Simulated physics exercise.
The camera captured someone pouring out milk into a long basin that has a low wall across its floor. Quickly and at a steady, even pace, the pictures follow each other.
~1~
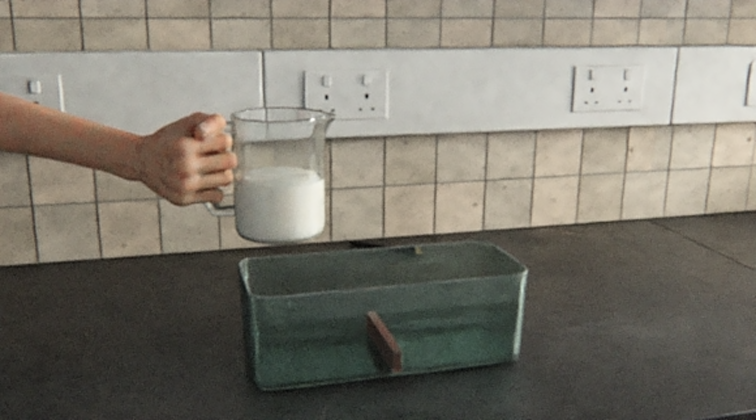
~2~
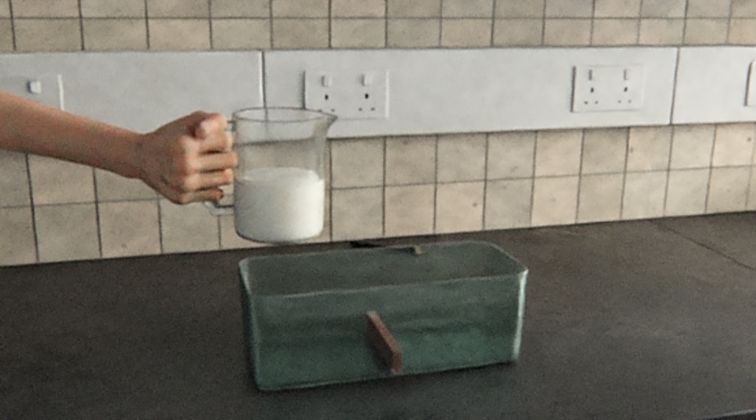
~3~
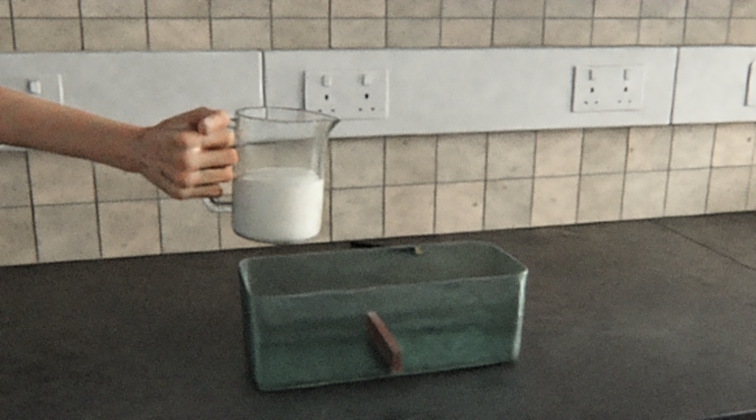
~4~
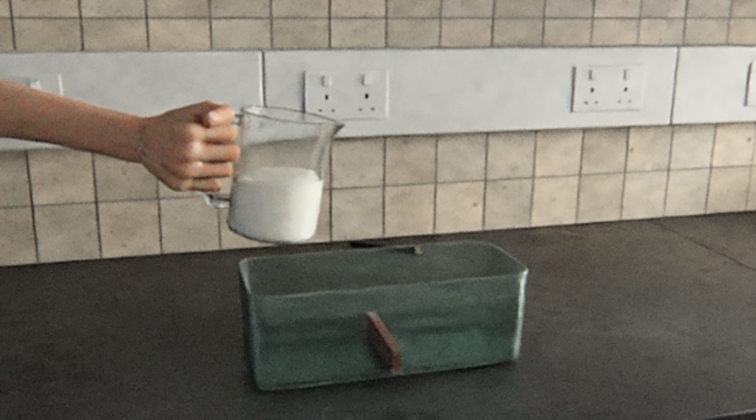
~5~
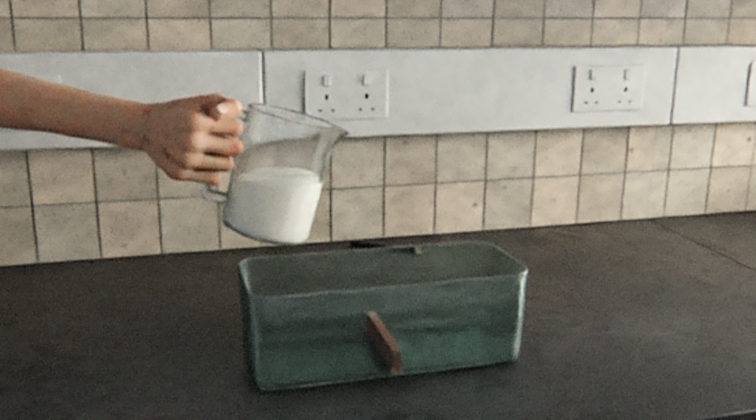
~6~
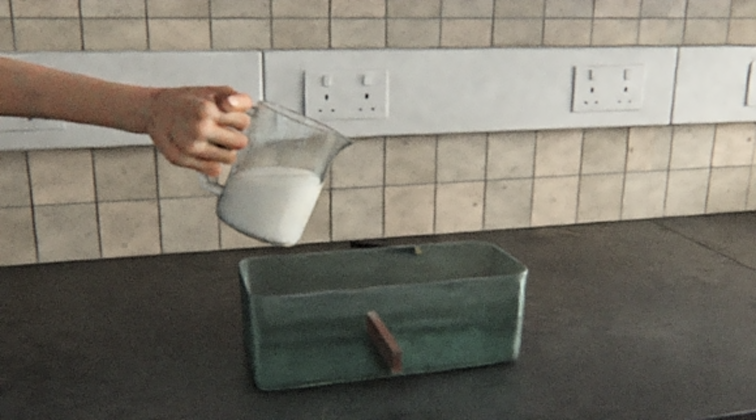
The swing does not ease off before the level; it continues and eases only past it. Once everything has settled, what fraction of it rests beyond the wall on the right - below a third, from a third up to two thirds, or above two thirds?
The share right of the wall is a middling part, a third to two thirds.
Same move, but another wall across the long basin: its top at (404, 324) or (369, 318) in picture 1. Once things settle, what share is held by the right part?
5 per cent first, then 65 per cent.
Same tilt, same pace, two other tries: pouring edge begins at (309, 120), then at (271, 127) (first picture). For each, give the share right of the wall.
Estimate: 10 per cent, then 15 per cent.
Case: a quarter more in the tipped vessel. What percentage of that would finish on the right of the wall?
About 55 in a hundred.
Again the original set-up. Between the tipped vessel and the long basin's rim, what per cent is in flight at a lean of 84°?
I'd put it near 10 per cent.
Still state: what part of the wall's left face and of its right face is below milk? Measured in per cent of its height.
Once it is still, the left part shows 50 per cent and the right part 40.
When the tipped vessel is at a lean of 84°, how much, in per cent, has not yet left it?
90 per cent, approximately.
A moment on, the tilt is 84° and 92 per cent is still to pour, 0 is left of the wall and 0 right of it.
Next, the tilt is 113° and 25 per cent is still to pour, 27 is left of the wall and 33 right of it.
Then the tilt is 115° and 1 per cent is still to pour, 55 is left of the wall and 42 right of it.
Later the tilt is 115° and 0 per cent is still to pour, 57 is left of the wall and 42 right of it.
In the end 56 per cent lies left of the wall, 43 right of it and 1 outside.
